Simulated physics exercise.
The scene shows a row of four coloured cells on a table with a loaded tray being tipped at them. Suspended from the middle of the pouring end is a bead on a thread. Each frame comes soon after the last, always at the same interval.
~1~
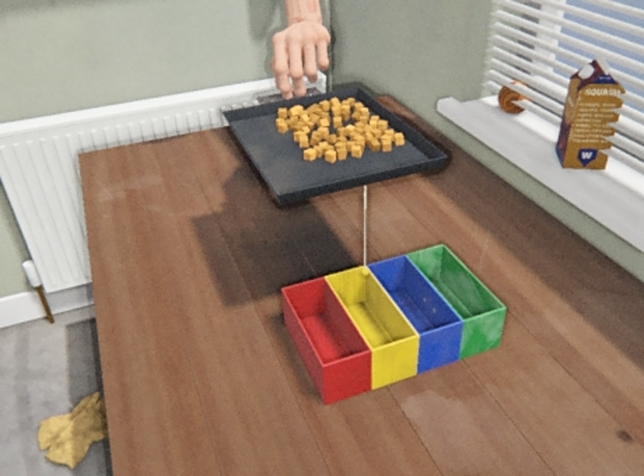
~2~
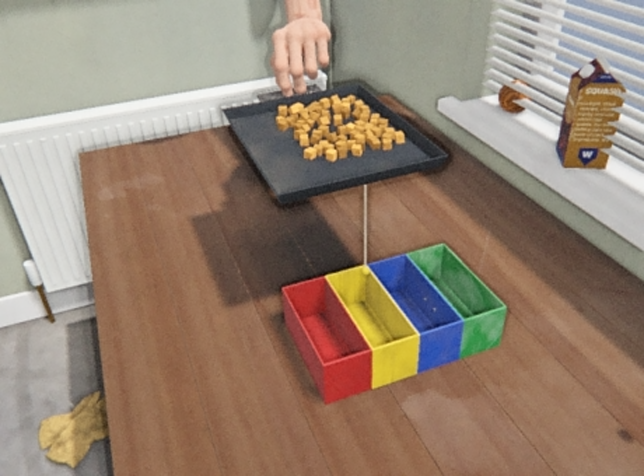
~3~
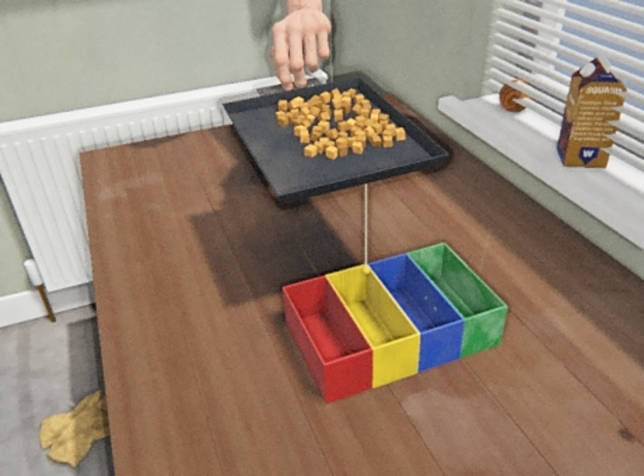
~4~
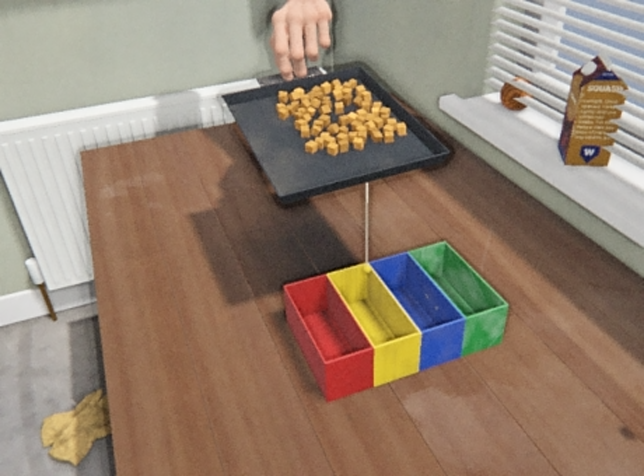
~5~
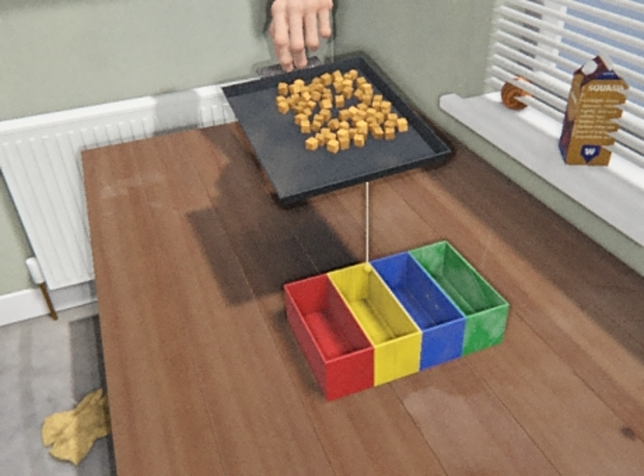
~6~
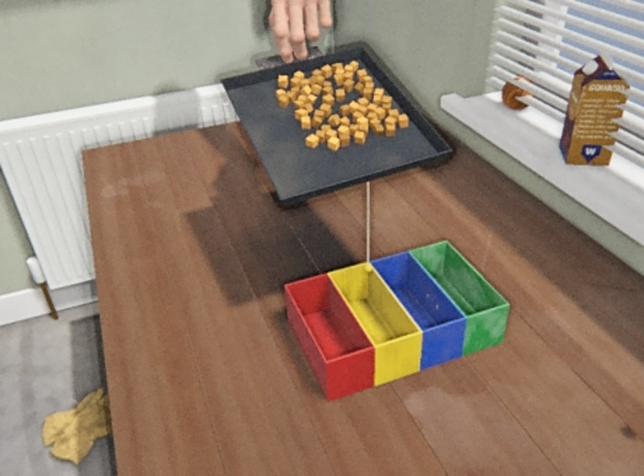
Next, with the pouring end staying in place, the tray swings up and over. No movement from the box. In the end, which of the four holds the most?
The red cell holds the most.
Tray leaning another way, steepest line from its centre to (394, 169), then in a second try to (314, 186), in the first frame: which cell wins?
So the first one goes to the green cell and the second to the cell in red.
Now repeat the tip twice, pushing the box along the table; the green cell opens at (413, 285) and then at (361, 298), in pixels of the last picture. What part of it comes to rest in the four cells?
First case 100 in a hundred, second case 90 in a hundred.
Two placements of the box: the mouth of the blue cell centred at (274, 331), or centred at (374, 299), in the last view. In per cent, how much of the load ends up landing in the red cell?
Trial 1 about 0 %, trial 2 about 20 %.
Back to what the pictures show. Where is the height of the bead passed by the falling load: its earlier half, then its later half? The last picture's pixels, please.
The opening part goes through (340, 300); what follows goes through (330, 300).
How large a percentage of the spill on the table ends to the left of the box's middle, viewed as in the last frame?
It comes to 100 per cent or so.
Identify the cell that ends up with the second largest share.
Second best is the yellow one.
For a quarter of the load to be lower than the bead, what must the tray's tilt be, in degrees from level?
My estimate is some 90 degrees.
Shortly afterwards, tray tipped steeply; the bulk on the tray; only a few in the yellow cell; a little falling or outside the box.
Next, tray tipped right over; the bulk on the tray; a little in the red cell; a little in the yellow cell; a little falling or outside the box.
Some moments later, tray tipped past a quarter turn; near half in the red cell; near a quarter in the yellow cell; a little in the blue cell; only a few in the green cell; near a quarter falling or outside the box.
In the end, tray tipped past a quarter turn; near half in the red cell; near a quarter in the yellow cell; a little in the blue cell; only a few in the green cell; near a quarter outside the box.
